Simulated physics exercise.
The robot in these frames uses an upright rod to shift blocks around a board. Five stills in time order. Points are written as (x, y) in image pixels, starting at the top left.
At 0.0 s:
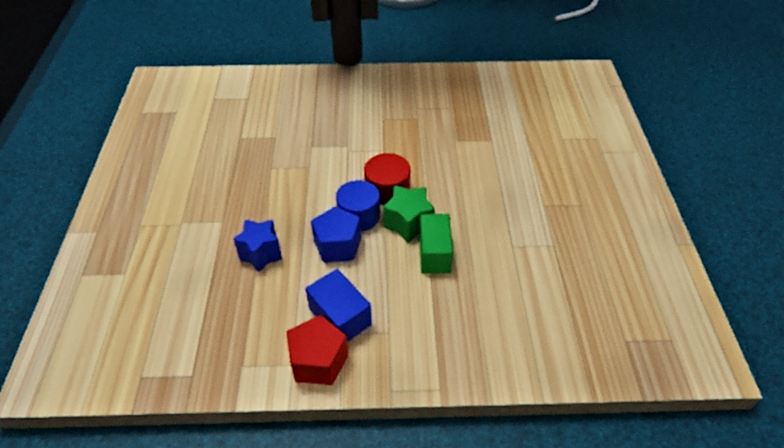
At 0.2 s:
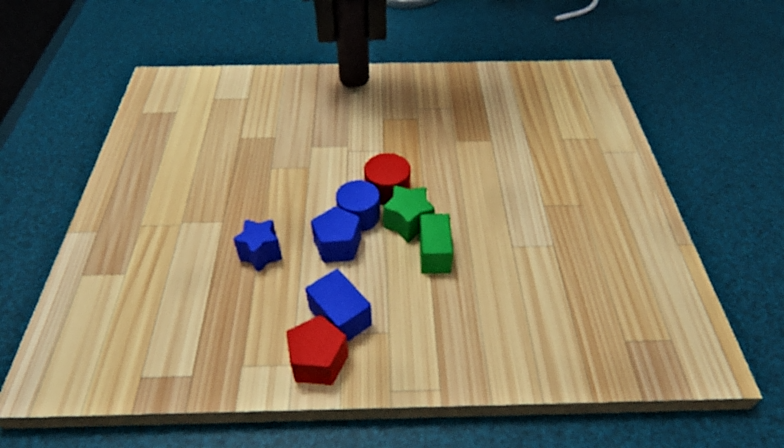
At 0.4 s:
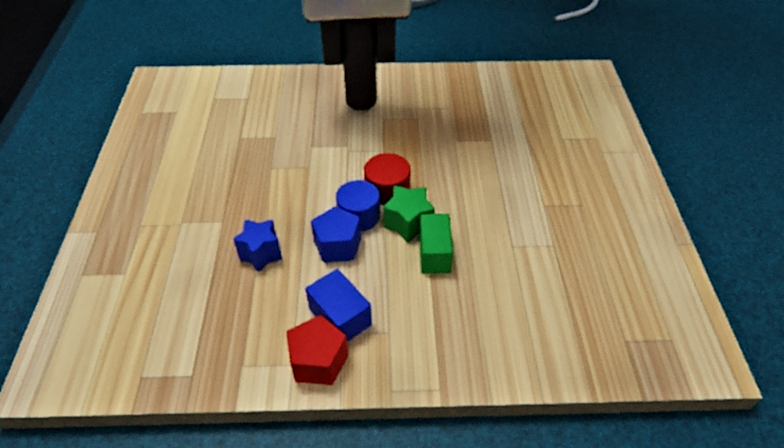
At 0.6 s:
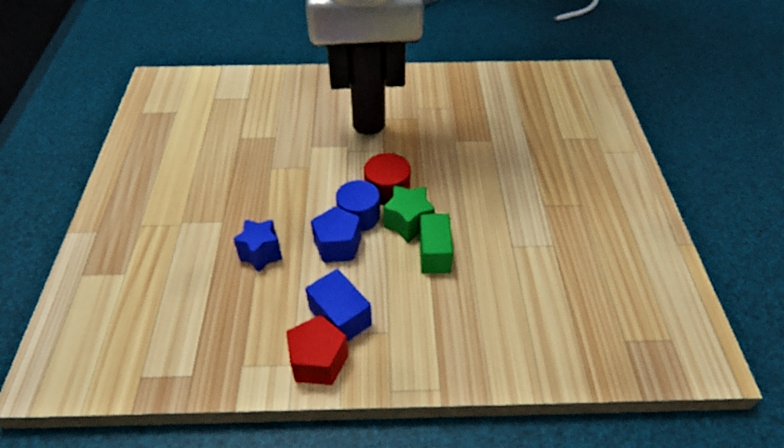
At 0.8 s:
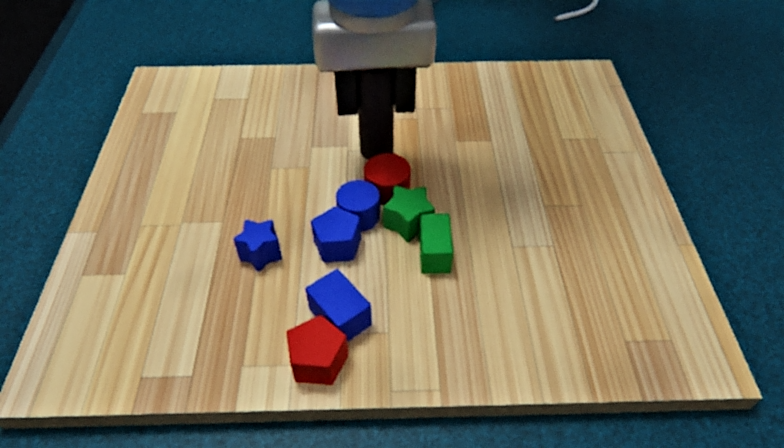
A dark upright rod on a robot arm moves down from the top of a pale wooden board, seen from above at an angle by a still camera. A red round block, a blue round one, a blue pentagon, a green star and a green oblong cluster near the centre, with a blue star left and a blue block and red pentagon below. The rod drifts slightly right as it nears the red round block, while the blocks stay still.
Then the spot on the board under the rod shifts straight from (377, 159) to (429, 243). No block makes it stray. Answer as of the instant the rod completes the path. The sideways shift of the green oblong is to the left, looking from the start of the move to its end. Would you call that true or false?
My answer: True.
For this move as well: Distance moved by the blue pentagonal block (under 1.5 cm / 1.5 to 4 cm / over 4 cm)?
It shifts 1.5 to 4 cm.
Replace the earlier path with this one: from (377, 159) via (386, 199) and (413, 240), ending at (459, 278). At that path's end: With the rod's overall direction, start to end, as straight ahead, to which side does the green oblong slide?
It will end up to the left.
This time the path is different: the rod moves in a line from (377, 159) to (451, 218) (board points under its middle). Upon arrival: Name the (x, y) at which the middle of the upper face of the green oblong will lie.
Located at (452, 252).
On the path given first. One third of the way, rod at (393, 177); blue pentagonal block at (320, 238), turned 20° anticlockwise; blue round block at (347, 207); red round block at (392, 195); green star at (419, 223), turned 45° anticlockwise; green oblong at (453, 245), turned 20° clockwise.
Two thirds of the way, rod at (410, 206); blue pentagonal block at (318, 239), turned 25° anticlockwise; blue round block at (347, 208); red round block at (392, 224); green star at (427, 250), turned 50° anticlockwise; green oblong at (466, 255).
At the end, rod at (429, 234); blue pentagonal block at (318, 239), turned 25° anticlockwise; blue round block at (347, 208); red round block at (386, 233); green star at (426, 254), turned 60° anticlockwise; green oblong at (467, 255).
